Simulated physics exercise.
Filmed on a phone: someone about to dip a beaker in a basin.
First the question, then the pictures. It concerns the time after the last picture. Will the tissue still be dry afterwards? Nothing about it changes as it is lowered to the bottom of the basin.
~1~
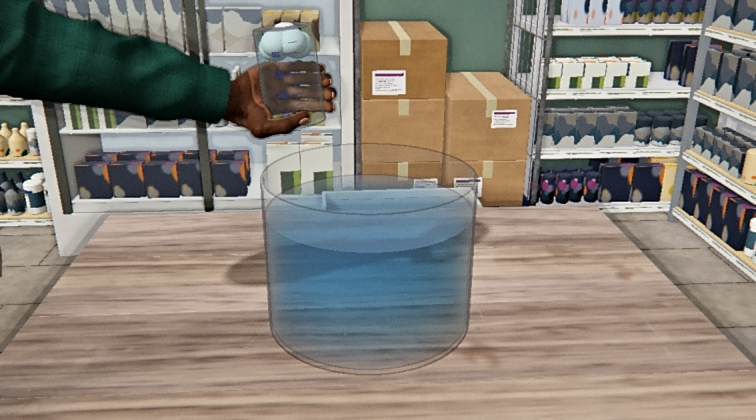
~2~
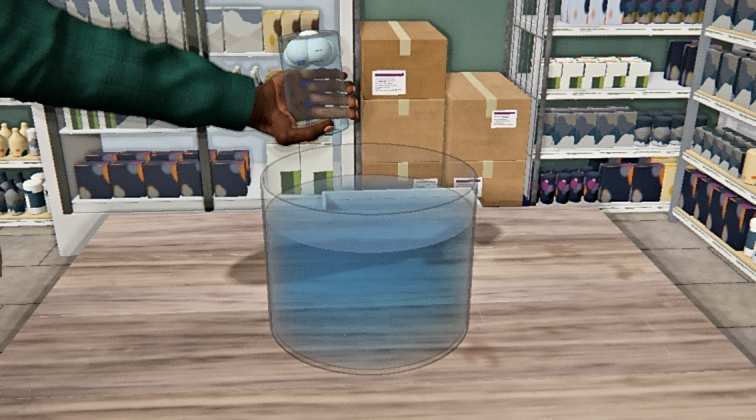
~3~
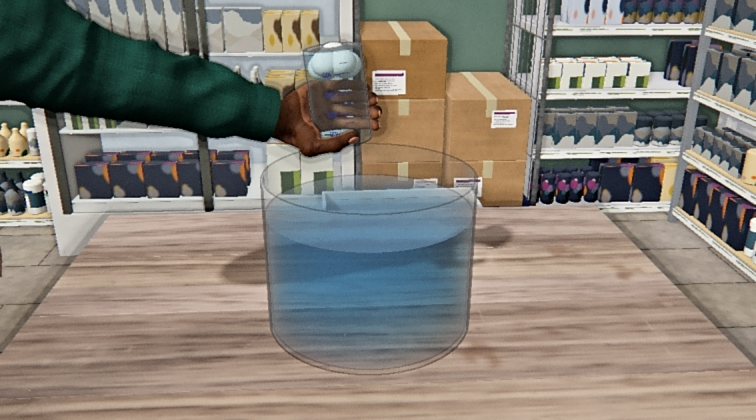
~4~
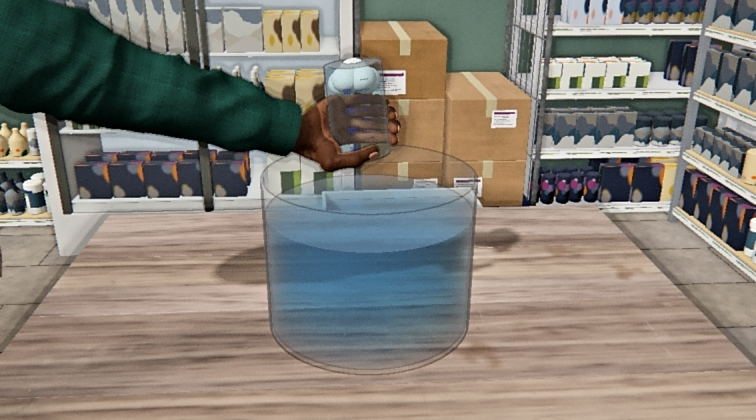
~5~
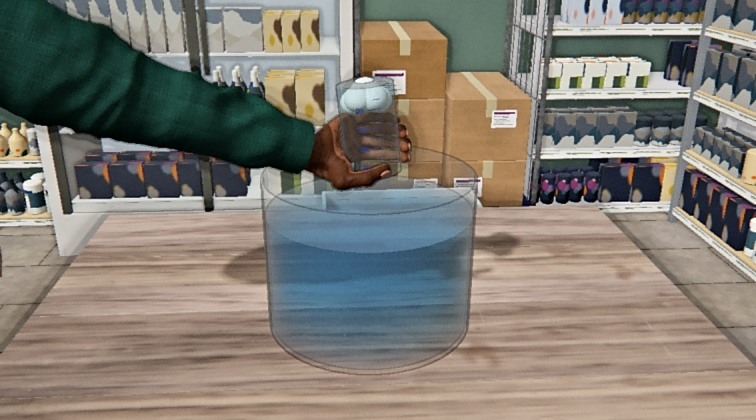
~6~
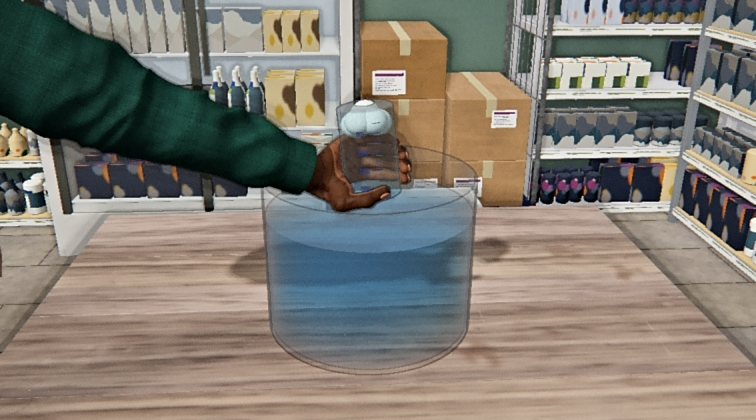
Yes, it is still dry.
Next, the beaker enters the water.
After that, air is trapped inside and holds the level down.
Finally, the beaker is under, still full of air, and the tissue is dry.
